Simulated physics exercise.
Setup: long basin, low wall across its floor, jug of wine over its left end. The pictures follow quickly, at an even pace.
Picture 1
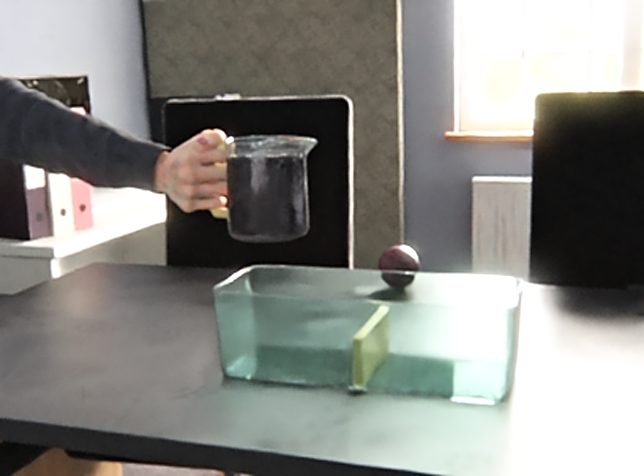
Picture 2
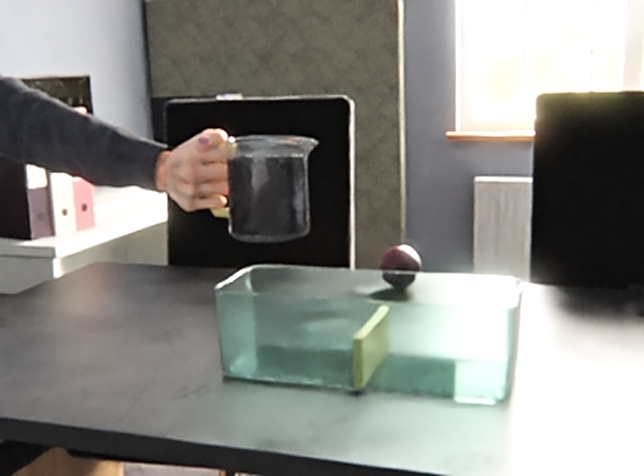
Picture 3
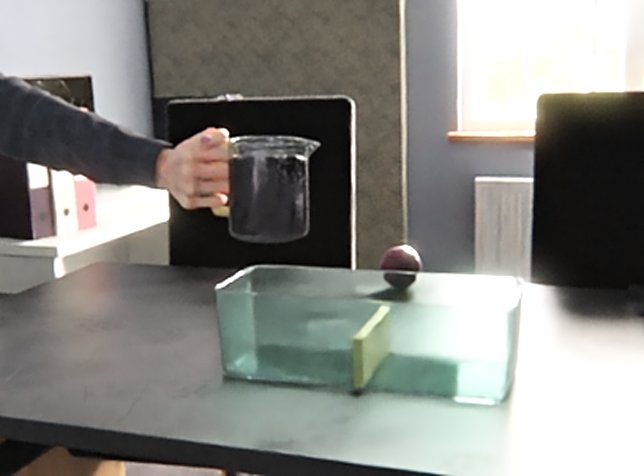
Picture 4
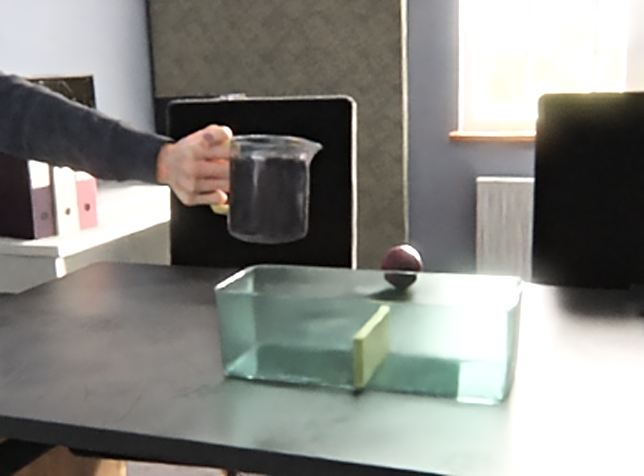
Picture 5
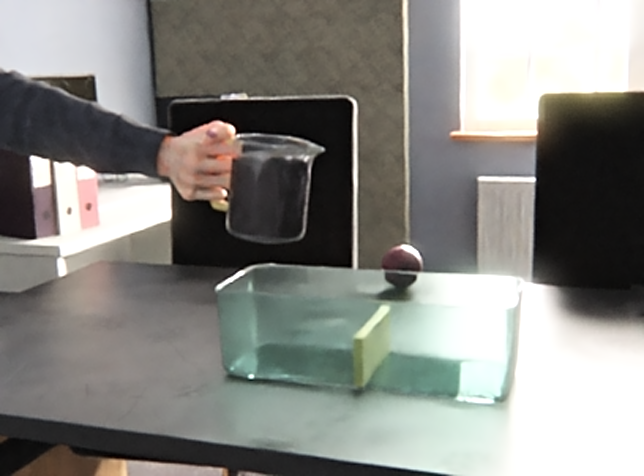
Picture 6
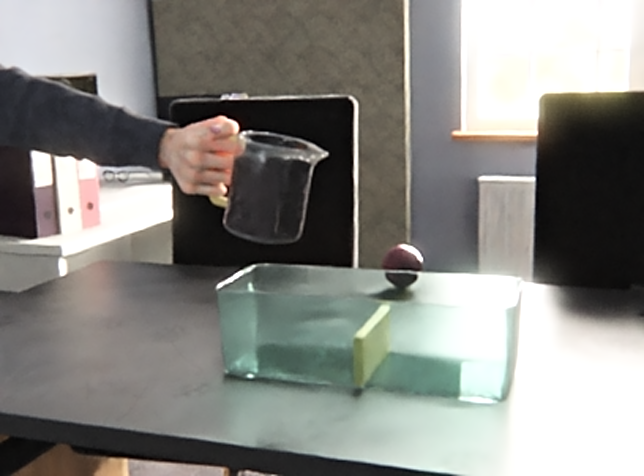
A hand holding a clear jug of dark liquid above a long basin's left end, slowly tilting it slightly to the right.
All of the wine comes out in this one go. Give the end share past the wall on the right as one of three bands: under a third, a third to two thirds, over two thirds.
The end share is a third to two thirds.
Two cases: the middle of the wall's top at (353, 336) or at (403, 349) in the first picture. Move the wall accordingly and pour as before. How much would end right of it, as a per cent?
Try 1: Some 85 %; try 2: 5 %.
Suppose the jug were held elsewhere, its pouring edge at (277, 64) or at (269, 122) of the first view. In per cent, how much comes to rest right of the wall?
Estimate, in order: 5 and 0 per cent.
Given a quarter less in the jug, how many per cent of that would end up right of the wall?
Close to 20 per cent.
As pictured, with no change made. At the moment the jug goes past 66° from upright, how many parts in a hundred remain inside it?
Near 80 percent is still in there.
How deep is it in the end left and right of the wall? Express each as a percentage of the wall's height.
About 30 on the left and about 20 on the right.
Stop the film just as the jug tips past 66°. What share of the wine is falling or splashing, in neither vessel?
Share in flight: Approx. 15 %.
A moment on, the jug is tipped part way and 82 per cent is still to pour, 0 is left of the wall and 4 right of it.
Next, the jug is tipped on its side and 33 per cent is still to pour, 16 is left of the wall and 34 right of it.
Then the jug is tipped right over and 6 per cent is still to pour, 47 is left of the wall and 43 right of it.
Later the jug is tipped right over and 1 per cent is still to pour, 54 is left of the wall and 43 right of it.
At rest 55 per cent lies left of the wall, 44 right of it and 1 outside.
